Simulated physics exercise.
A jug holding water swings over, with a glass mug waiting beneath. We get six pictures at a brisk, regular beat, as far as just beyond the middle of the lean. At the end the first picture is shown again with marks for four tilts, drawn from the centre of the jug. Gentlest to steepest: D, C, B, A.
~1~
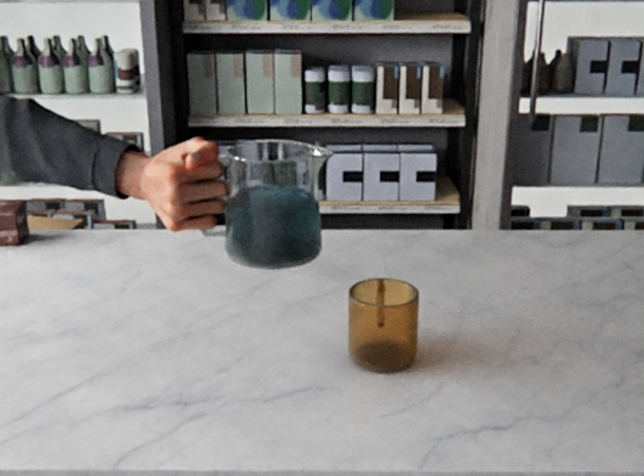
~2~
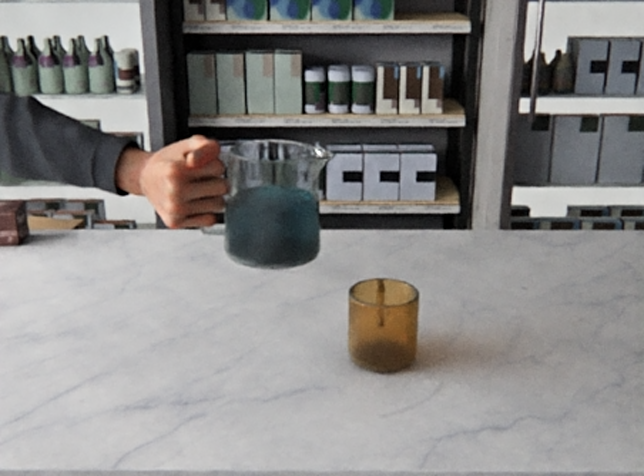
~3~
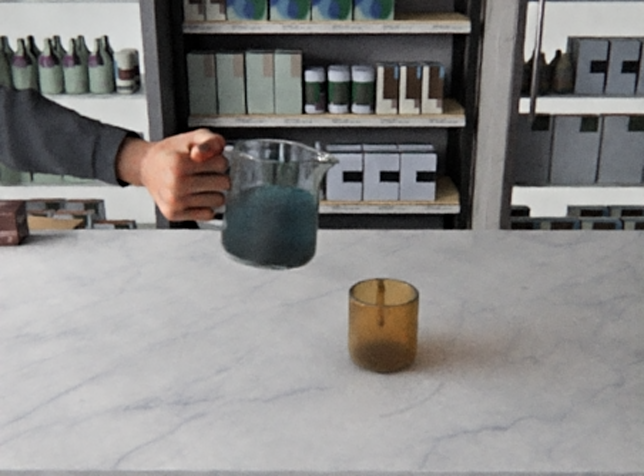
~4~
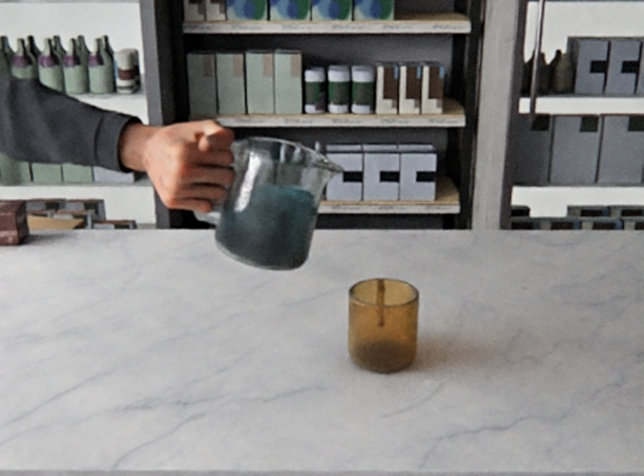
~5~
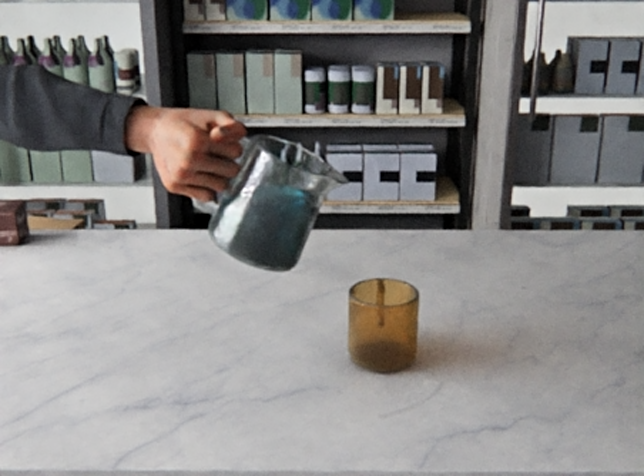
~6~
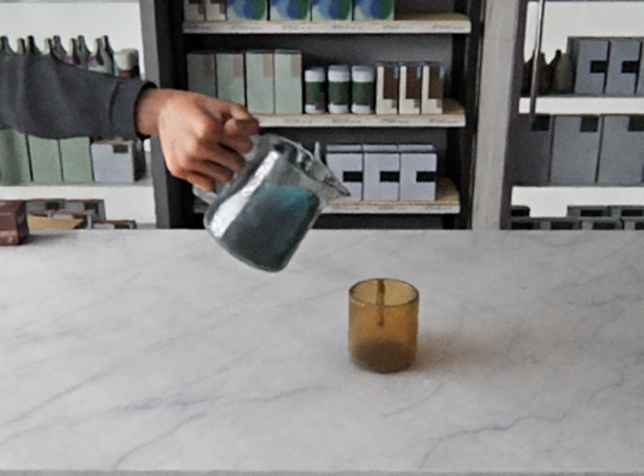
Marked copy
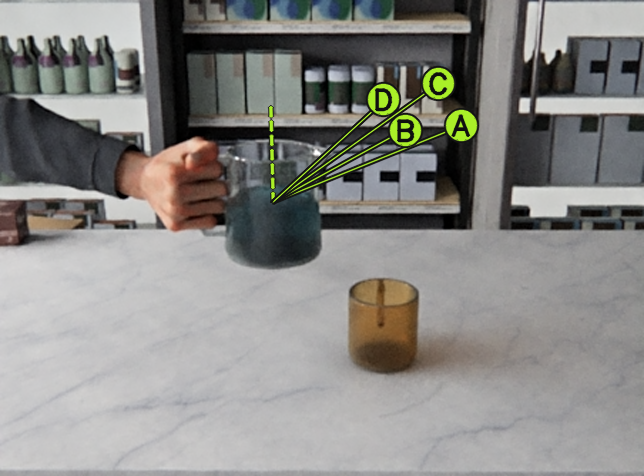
At a pale marble counter in front of shelves of boxes and bottles, a hand on the left holds a clear glass jug of dark blue-green water upright, above and left of an amber glass mug. The hand then gradually tilts the jug rightward, its spout lowering, while the mug stays still.
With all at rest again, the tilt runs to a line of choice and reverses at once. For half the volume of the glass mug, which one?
A beats the others.
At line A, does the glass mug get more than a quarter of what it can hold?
Yes, it does.
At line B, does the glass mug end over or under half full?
Under.
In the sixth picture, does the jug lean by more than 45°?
No, it does not.
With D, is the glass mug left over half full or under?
Under.
On the marked copy, A at (445, 132); B at (390, 137); C at (425, 93); D at (371, 112).
With A, the glass mug ends with about 47 % of what it can hold.
With B, the glass mug ends with about 28 % of what it can hold.
With C, the glass mug ends with about 14 % of what it can hold.
With D, the glass mug ends with about 4 % of what it can hold.
